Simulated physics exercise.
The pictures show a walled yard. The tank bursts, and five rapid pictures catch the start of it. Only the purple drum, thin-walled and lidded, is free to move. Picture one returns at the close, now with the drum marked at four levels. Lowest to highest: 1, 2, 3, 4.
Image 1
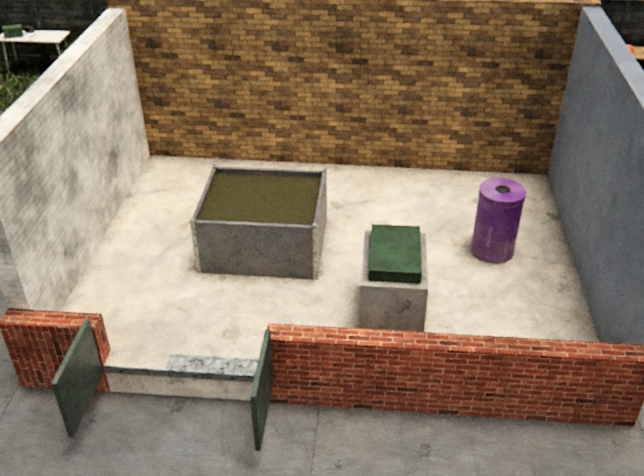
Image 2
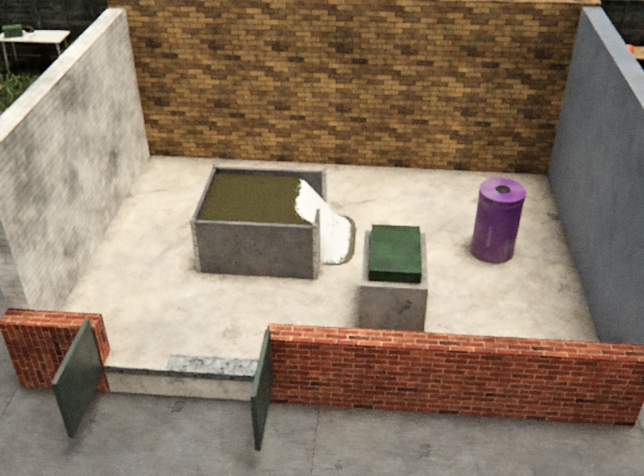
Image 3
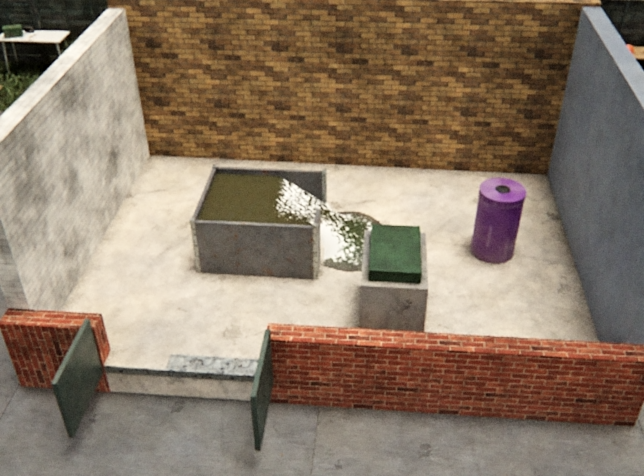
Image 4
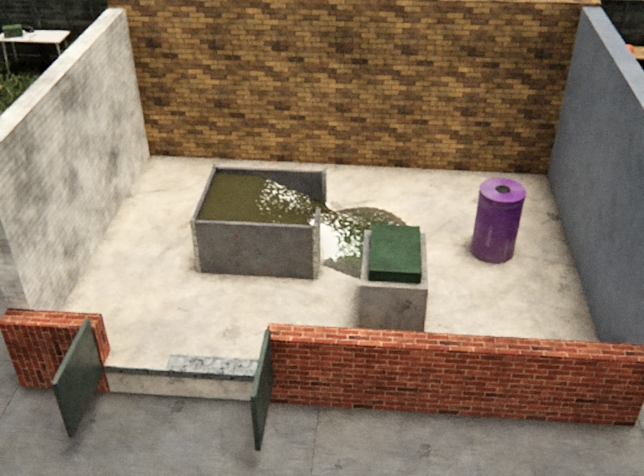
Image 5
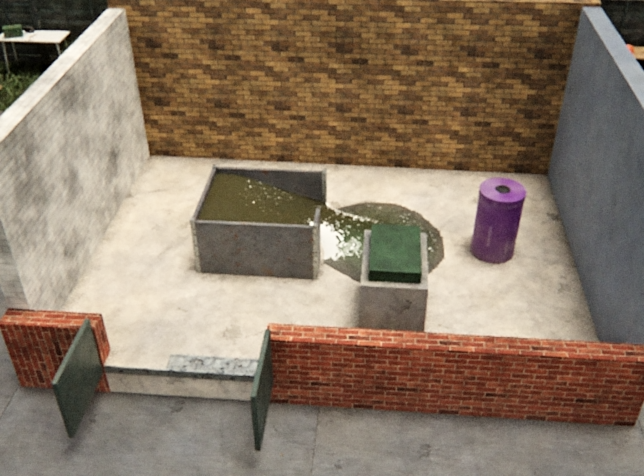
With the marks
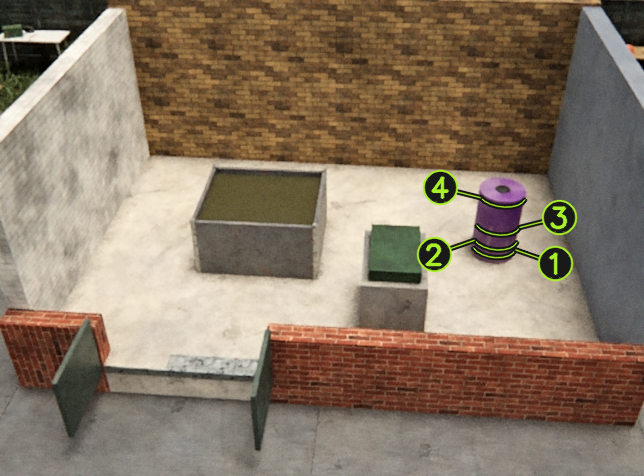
Water poured over the right side of a full concrete tank in a walled yard and spread across the floor behind a green-topped block, while the purple drum on the right stayed still.
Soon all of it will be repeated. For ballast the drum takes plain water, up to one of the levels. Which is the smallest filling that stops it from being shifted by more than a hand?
3.
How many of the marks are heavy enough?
Two.
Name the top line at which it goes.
It is 2.
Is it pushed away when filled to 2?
Yes, it does.
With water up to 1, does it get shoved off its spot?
Yes.
On the marked copy, 1 at (495, 257); 2 at (497, 250); 3 at (499, 235); 4 at (504, 207); from the bottom up 1, 2, 3, 4.
With 1, it is pushed about 3 times its own width away.
With 2, it is pushed about its own width away.
With 3, it does not move.
With 4, it does not move.
